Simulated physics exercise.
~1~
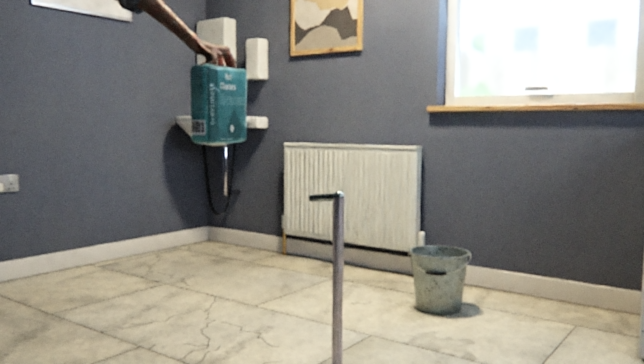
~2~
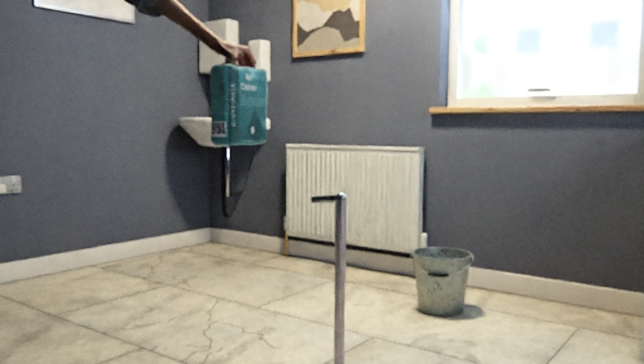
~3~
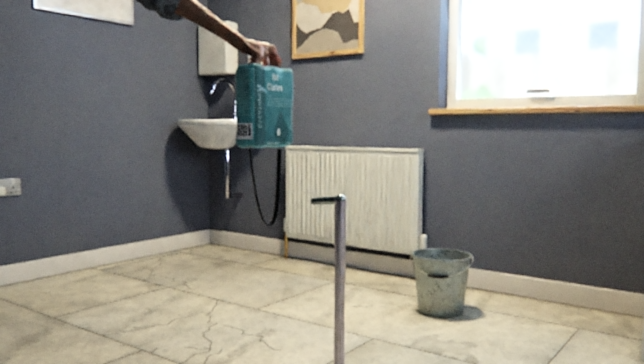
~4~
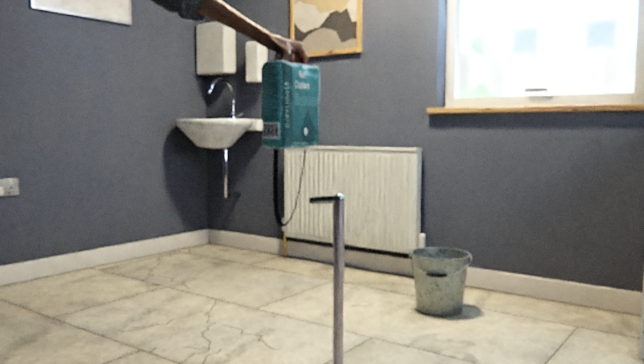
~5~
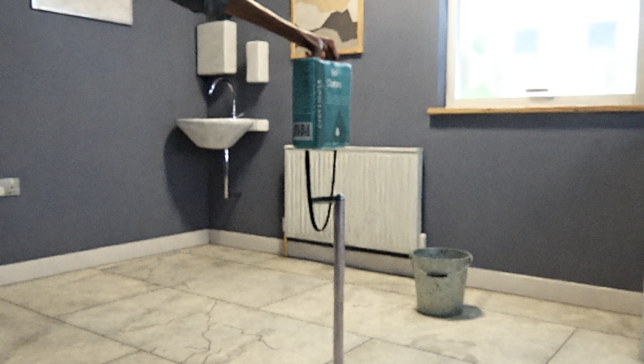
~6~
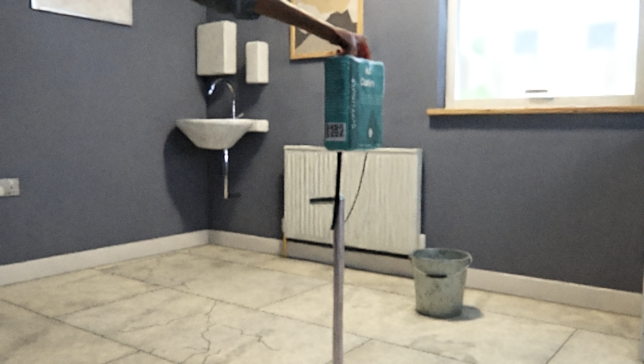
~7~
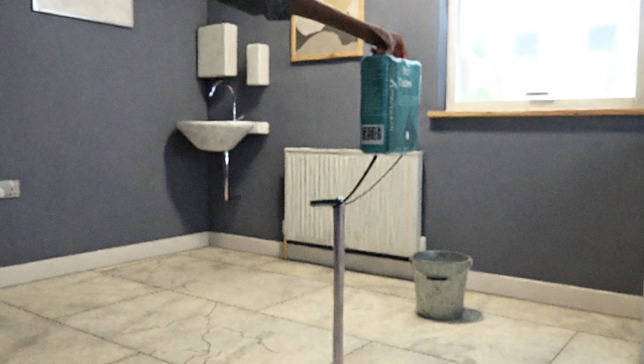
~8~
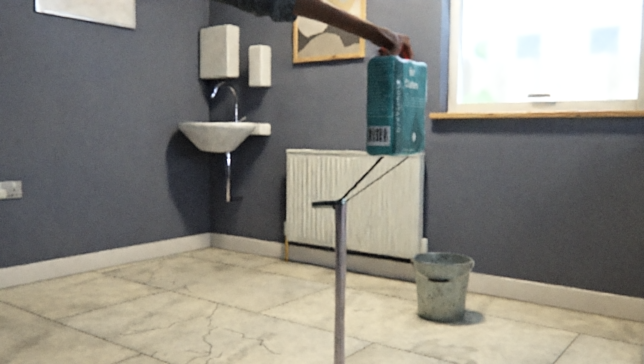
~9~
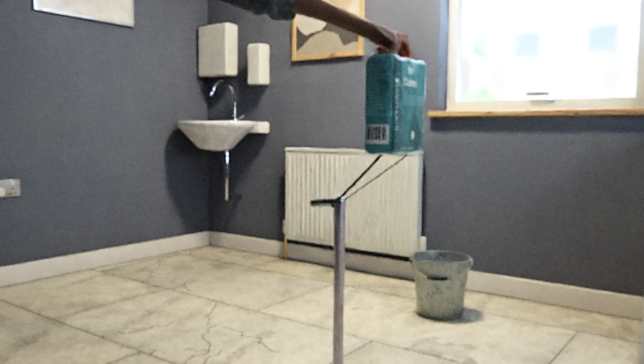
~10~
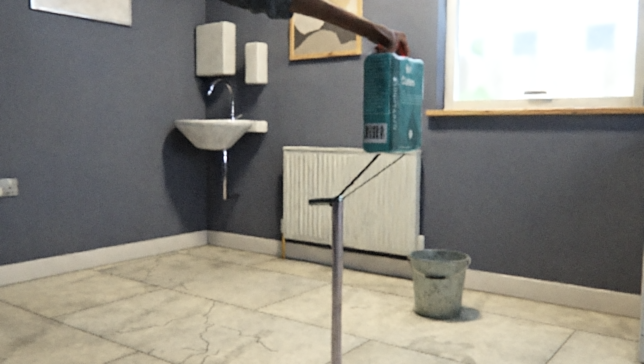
In a grey-walled room, a hand carries a turquoise bag right until its loop snags on a post.
